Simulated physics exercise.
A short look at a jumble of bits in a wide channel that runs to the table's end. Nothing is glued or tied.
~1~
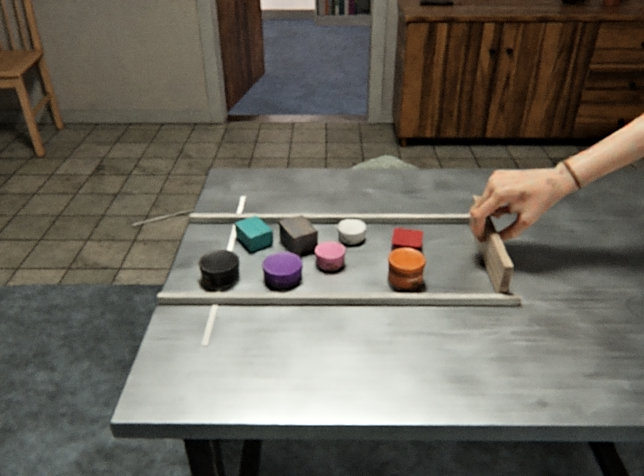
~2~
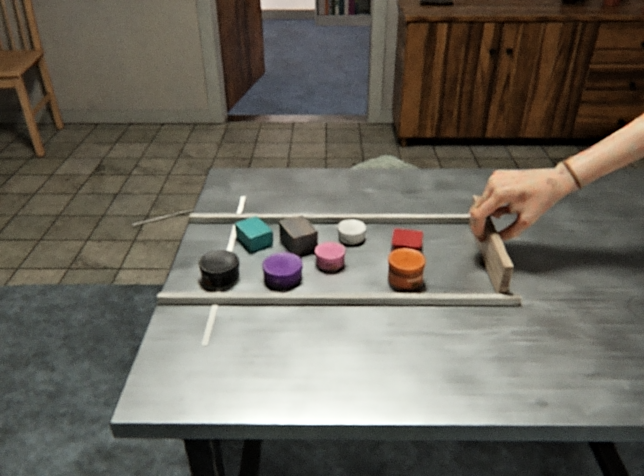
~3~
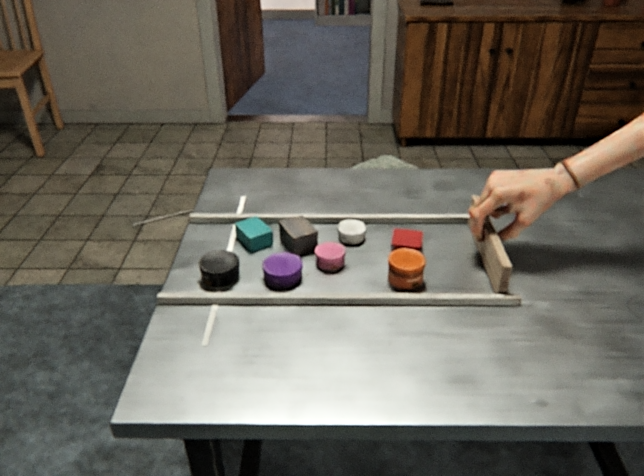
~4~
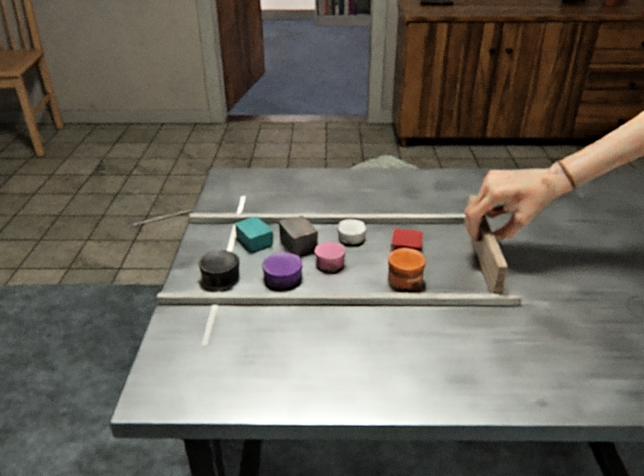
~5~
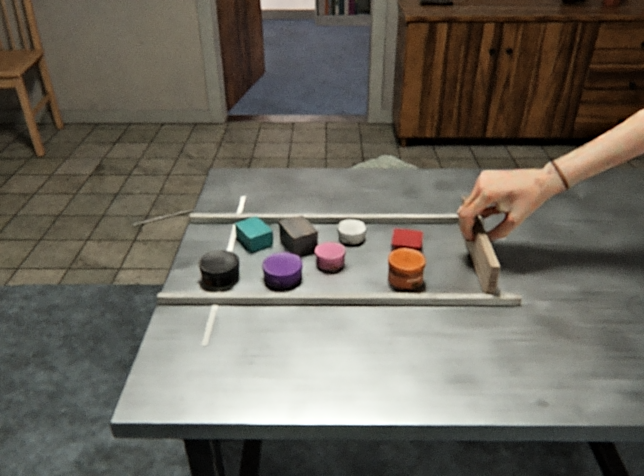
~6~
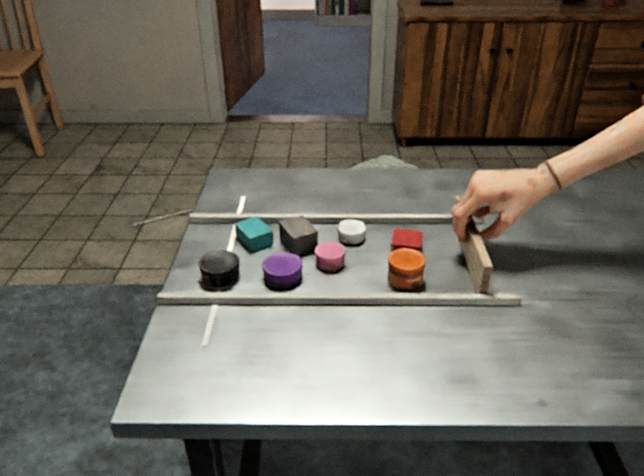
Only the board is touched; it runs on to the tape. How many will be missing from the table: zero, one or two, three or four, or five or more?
Here the number that fall off is one or two.
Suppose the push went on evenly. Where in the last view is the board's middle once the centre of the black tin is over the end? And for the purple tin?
About (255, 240), and (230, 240) for the other.
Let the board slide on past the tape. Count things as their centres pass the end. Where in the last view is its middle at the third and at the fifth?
At (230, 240) for the third, at (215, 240) for the fifth.
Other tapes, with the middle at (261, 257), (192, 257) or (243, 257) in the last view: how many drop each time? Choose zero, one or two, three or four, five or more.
For each place: Not one; at least five; either one or two.
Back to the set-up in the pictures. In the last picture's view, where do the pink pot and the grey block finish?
Near (185, 259) and (189, 233).
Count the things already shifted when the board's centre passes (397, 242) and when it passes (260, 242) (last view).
The counts are 2 and 8.
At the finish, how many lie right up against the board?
3 of them.
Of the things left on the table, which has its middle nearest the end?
That is the purple tin.
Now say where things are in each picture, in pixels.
Black tin (220, 269); turquoise block (254, 233); purple tin (283, 270); board (489, 243); tape (228, 257), in the first frame.
Turquoise block (254, 234); red case (407, 245), in the second frame.
Purple tin (283, 270); board (487, 243), in the third frame.
Black tin (220, 270); orange pot (406, 270), in the fourth frame.
Turquoise block (254, 234); pink pot (330, 257), in the fifth frame.
Black tin (220, 270); turquoise block (254, 234); purple tin (283, 270); board (470, 243); tape (228, 257), in the sixth frame.
Soon after, none off yet; black tin at rest near (220, 270); turquoise block at rest near (254, 234); purple tin at rest near (283, 270).
In the end, the number that fall off is one or two; gone, turquoise block and black tin.
